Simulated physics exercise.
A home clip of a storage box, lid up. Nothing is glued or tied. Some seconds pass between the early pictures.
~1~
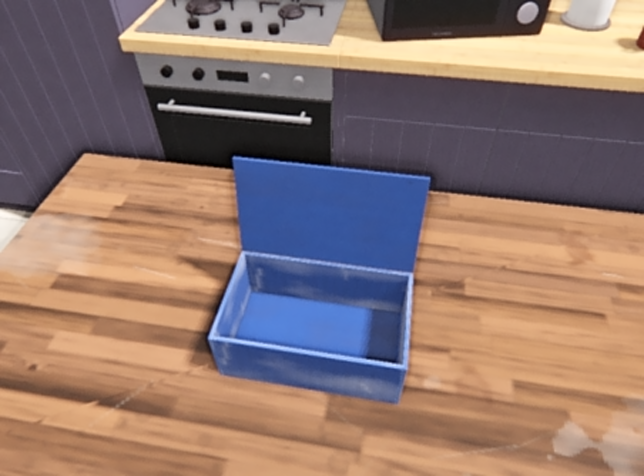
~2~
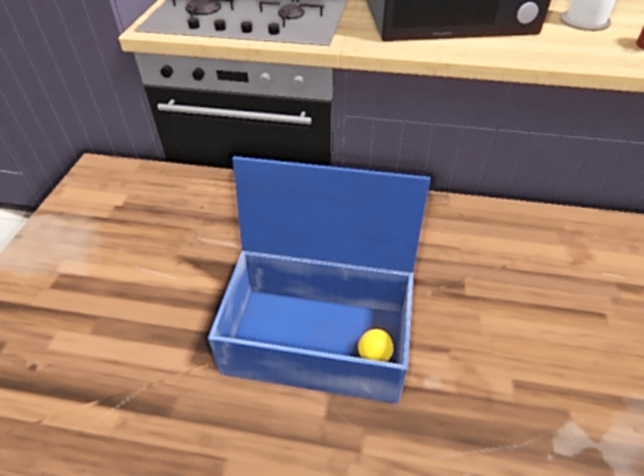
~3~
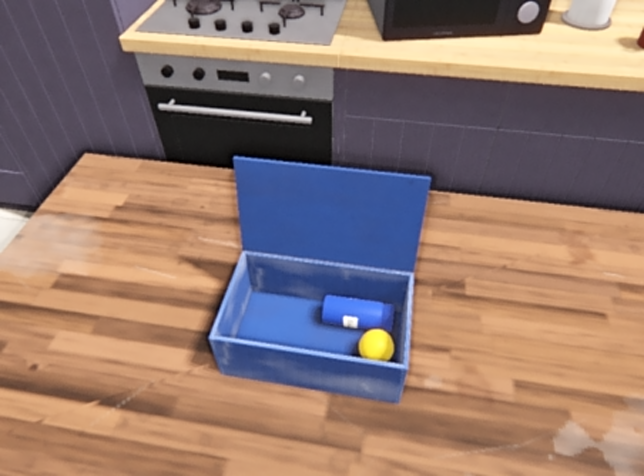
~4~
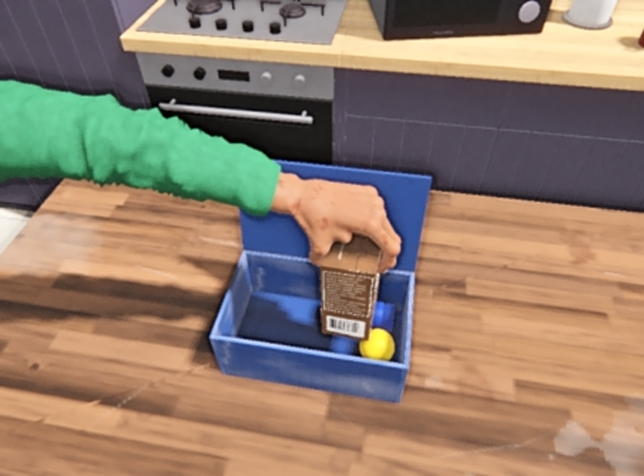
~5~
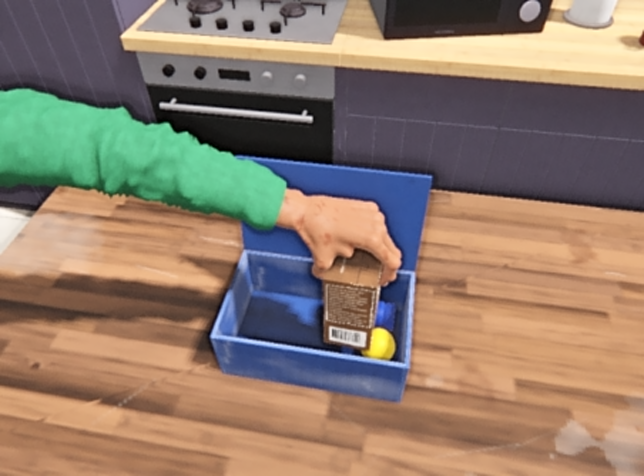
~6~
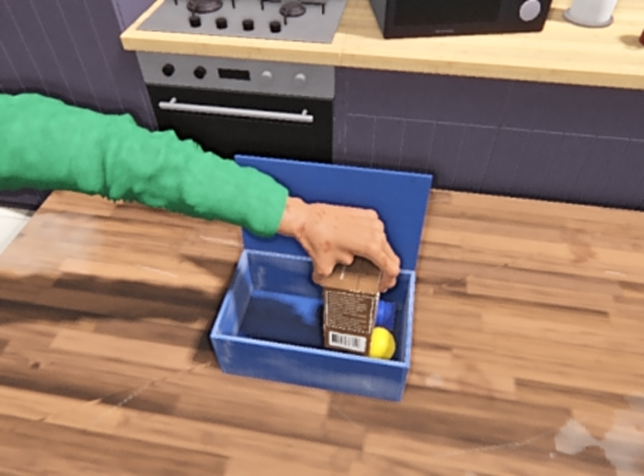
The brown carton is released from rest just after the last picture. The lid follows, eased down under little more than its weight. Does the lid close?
As it turns out, it closes.
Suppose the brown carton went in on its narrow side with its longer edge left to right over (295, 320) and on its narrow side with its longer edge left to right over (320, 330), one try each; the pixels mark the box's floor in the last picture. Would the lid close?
In the first case it closes; in the second case it shuts flat.
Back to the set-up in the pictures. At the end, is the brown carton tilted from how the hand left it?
It ends up tilted.
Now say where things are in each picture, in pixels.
In the first frame, the last thing is not in view yet.
In the second frame, the last thing is not in view yet; yellow lemon (376, 348).
In the third frame, the last thing is not in view yet; yellow lemon (377, 347).
In the fourth frame, still above its spot; brown carton (351, 288); yellow lemon (377, 347).
In the fifth frame, still above its spot; brown carton (352, 299).
In the sixth frame, put in, still held; brown carton (352, 305).
Then, 0.40 s on from there, brown carton on its side near (301, 333).
Then, 1.40 s on from there, lid 72° above the rim; brown carton on its side near (284, 330); yellow lemon shifted a little.
Then, 2.10 s on from there, lid 20° above the rim; brown carton on its side near (284, 330); yellow lemon shifted a little.
In the end, lid shut; toppled in the box, brown carton; the other 2 unmoved. At the end, from the last picture's camera, brown carton near (284, 330).
